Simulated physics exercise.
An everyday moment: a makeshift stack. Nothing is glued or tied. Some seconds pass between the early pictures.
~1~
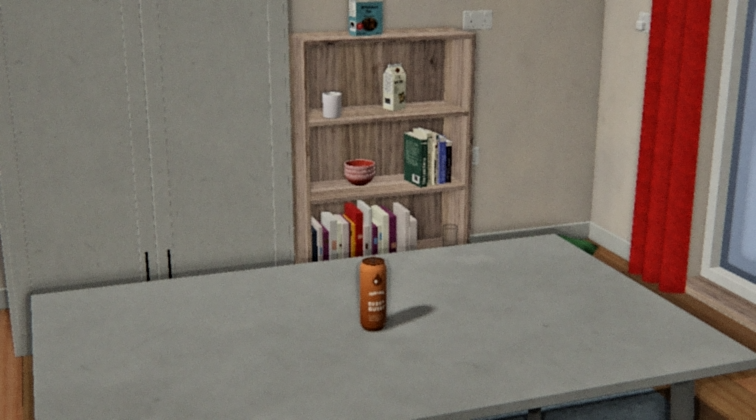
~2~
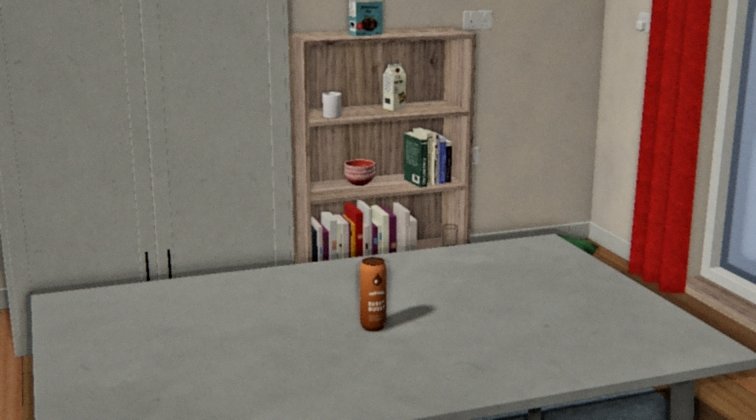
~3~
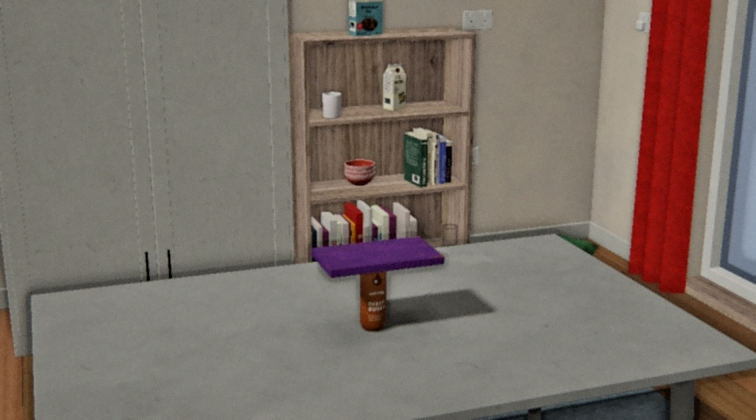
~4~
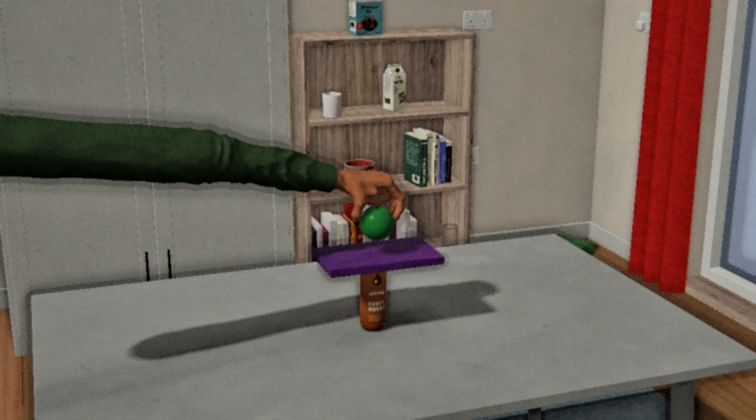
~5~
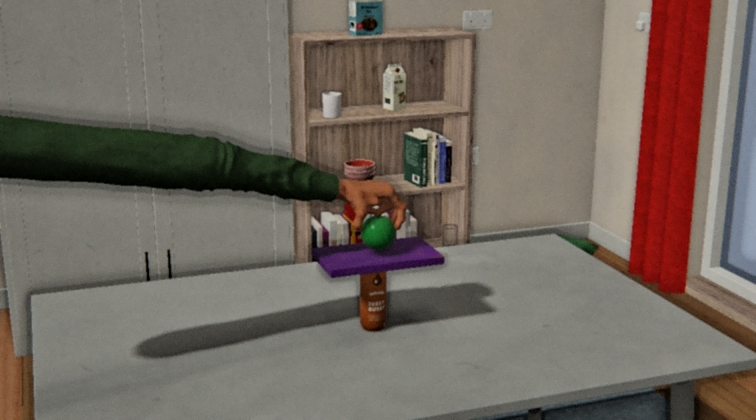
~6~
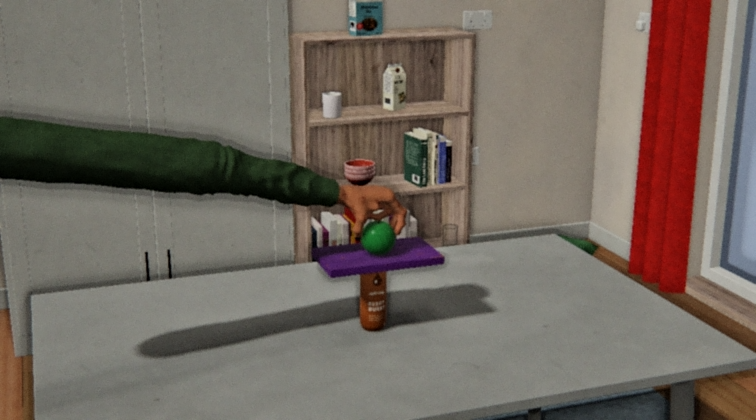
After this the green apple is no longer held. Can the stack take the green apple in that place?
The stack stays up.
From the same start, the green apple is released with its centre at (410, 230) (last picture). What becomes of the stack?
Then it gives way.
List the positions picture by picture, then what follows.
In the first picture, the last thing is not in view yet.
In the second picture, the last thing is not in view yet.
In the third picture, the last thing is not in view yet; purple board (377, 256).
In the fourth picture, coming down; green apple (377, 223); purple board (377, 256).
In the fifth picture, coming down; green apple (378, 233); purple board (377, 256).
In the sixth picture, set down, still held; green apple (378, 238); purple board (377, 256).
Then, 0.60 s after the last picture, things are still on the move.
Then, 1.40 s after the last picture, green apple resting near (378, 238).
Then, 2.10 s after the last picture, nothing has stirred.
At rest, all 3 in place. Seen from the same camera at the end, green apple near (379, 238). The stack keeps its balance.
